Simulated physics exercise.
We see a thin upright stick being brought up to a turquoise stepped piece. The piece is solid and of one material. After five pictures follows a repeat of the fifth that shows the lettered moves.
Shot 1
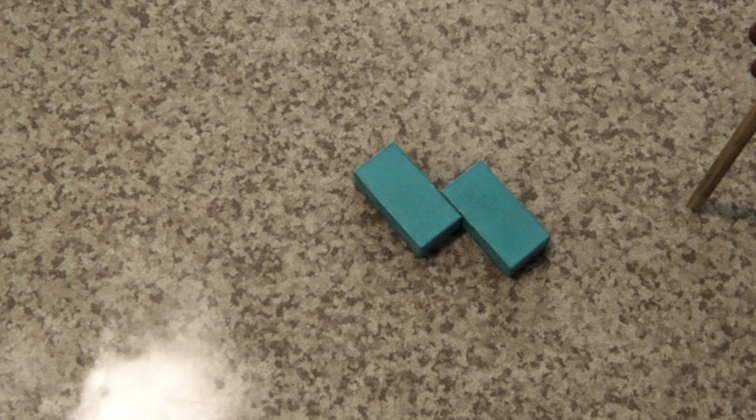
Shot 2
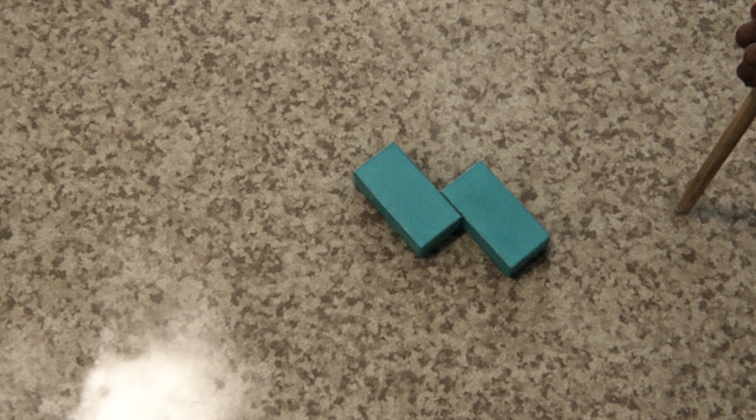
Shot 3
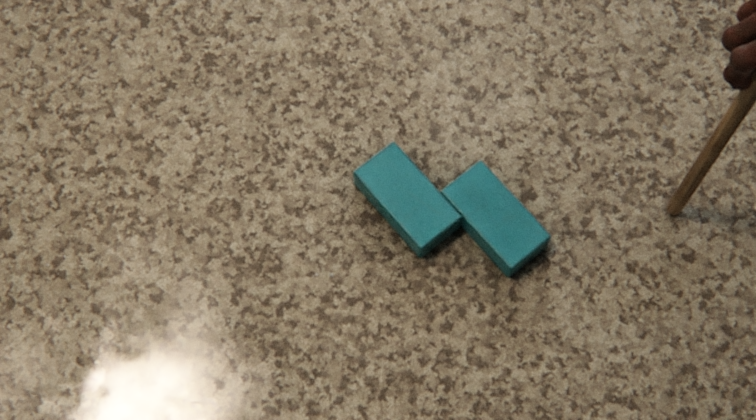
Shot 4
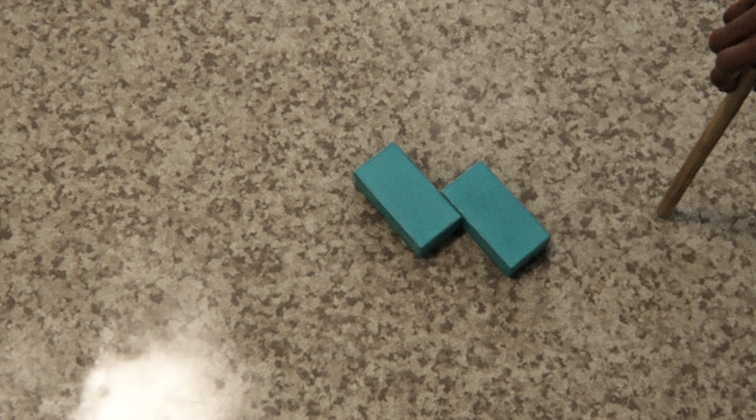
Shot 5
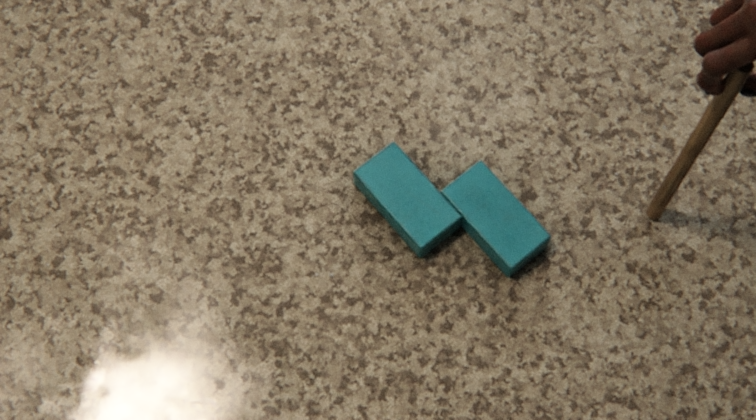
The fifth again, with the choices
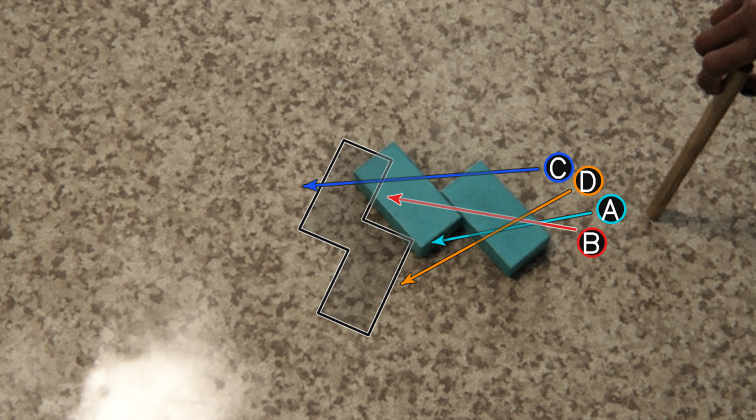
The clip opens on a turquoise stepped piece resting on a speckled surface, with the lower end of a thin stick visible at the right edge. Fingers come into view gripping the stick as it moves slowly a short way left, while the turquoise piece stays still throughout.
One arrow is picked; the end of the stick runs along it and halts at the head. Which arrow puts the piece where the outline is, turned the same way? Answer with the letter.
Choose stroke D.
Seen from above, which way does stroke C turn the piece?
Anticlockwise.
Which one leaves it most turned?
Stroke D.
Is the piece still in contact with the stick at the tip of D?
At the end, yes.
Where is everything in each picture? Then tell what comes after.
In the first picture, turquoise stepped piece (407, 194).
In the second picture, turquoise stepped piece (407, 194).
In the third picture, turquoise stepped piece (407, 194).
In the fourth picture, turquoise stepped piece (407, 194).
In the fifth picture, turquoise stepped piece (407, 194).
On the marked copy, A from (591, 213) to (432, 242); B from (576, 230) to (389, 197); C from (538, 169) to (304, 186); D from (570, 191) to (402, 284).
With D. Early on, foot of the stick (509, 225), piece (396, 194).
Further on, foot of the stick (448, 259), piece (359, 185).
At the end, foot of the stick (402, 284), piece (346, 182); it fills the outline.
As for the rest, A leaves the piece out of the outline, at (340, 181); B leaves the piece out of the outline, at (300, 223); C leaves the piece out of the outline, at (373, 238).
